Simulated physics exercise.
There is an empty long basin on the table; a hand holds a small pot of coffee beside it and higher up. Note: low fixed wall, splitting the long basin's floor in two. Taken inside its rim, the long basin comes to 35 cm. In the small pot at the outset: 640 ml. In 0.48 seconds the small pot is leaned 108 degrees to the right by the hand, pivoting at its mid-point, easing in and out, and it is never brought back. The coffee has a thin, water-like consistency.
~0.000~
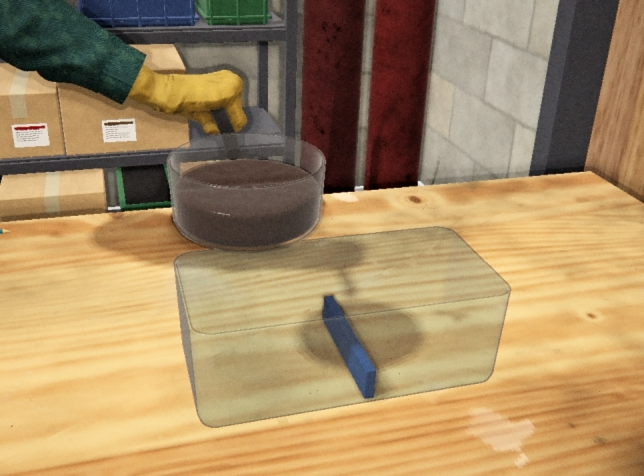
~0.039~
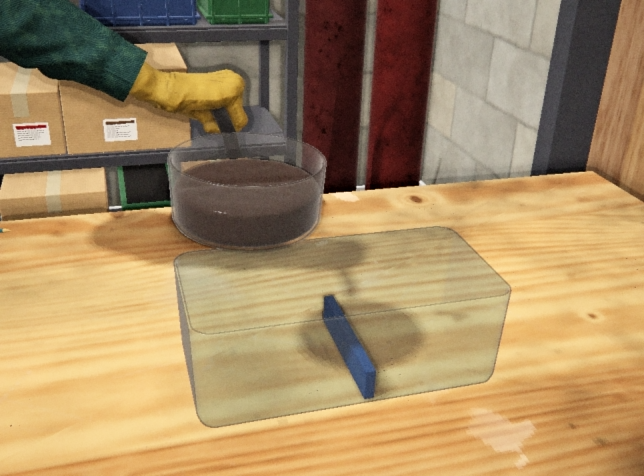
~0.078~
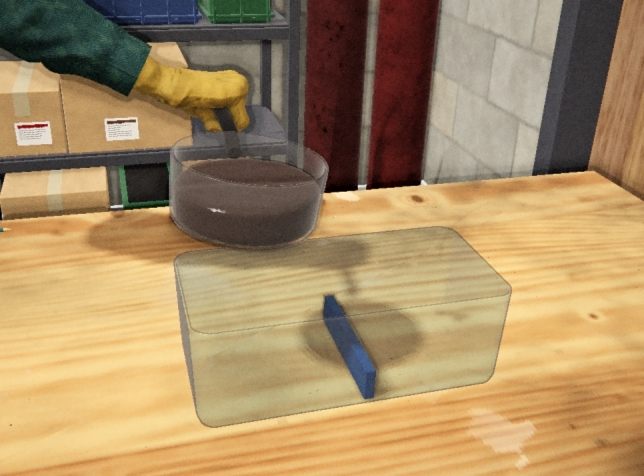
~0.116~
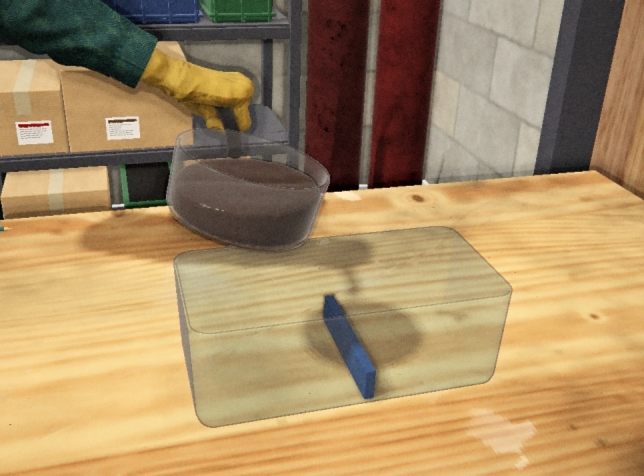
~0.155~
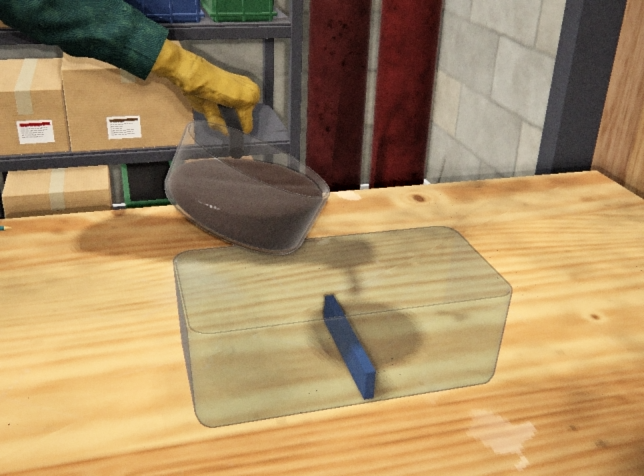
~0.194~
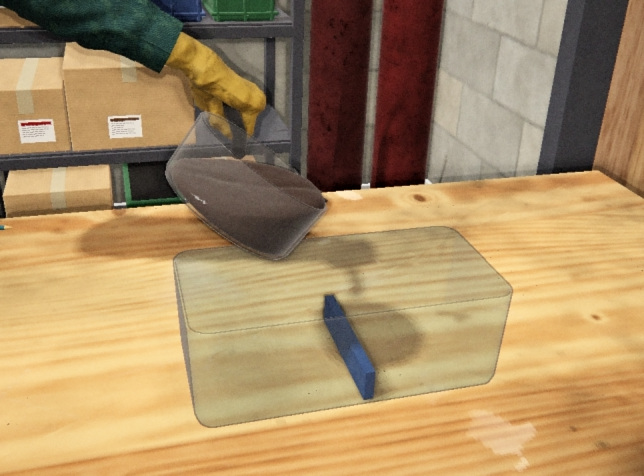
At the start, a gloved hand holds a small clear pot of dark coffee upright, above and beside an empty, see-through long basin with a blue divider on a wooden table. The hand then leans the pot to the right, slowly at first, until it is steeply slanted with coffee at its right rim.
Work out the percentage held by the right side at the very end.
I would put it at 28 per cent.
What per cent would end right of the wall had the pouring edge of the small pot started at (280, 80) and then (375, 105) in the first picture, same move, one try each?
In turn about 10 and 80 per cent.
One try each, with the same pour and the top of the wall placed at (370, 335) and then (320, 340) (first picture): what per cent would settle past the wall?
The first gives near 20 per cent and the second near 60 per cent.
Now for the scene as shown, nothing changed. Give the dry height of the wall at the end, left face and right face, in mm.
Some 24 mm on the left and 32 mm on the right.
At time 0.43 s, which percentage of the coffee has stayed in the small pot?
At that time about 14 in a hundred parts are still held.
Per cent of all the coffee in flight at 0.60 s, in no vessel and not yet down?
Something like 3 per cent of the total.
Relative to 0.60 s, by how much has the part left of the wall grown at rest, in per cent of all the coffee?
It comes to near 1 per cent.
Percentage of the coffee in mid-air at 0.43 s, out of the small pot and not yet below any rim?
Near 32 in a hundred.
By 0.43 s the tilt is 105° and 15 per cent is still to pour, 39 is left of the wall and 15 right of it.
By 0.60 s the tilt is 108° and 3 per cent is still to pour, 68 is left of the wall and 26 right of it.
By 0.78 s the tilt is 108° and 0 per cent is still to pour, 67 is left of the wall and 27 right of it.
By 0.98 s the tilt is 108° and 0 per cent is still to pour, 69 is left of the wall and 28 right of it.
At rest 69 per cent lies left of the wall, 28 right of it and 3 outside.
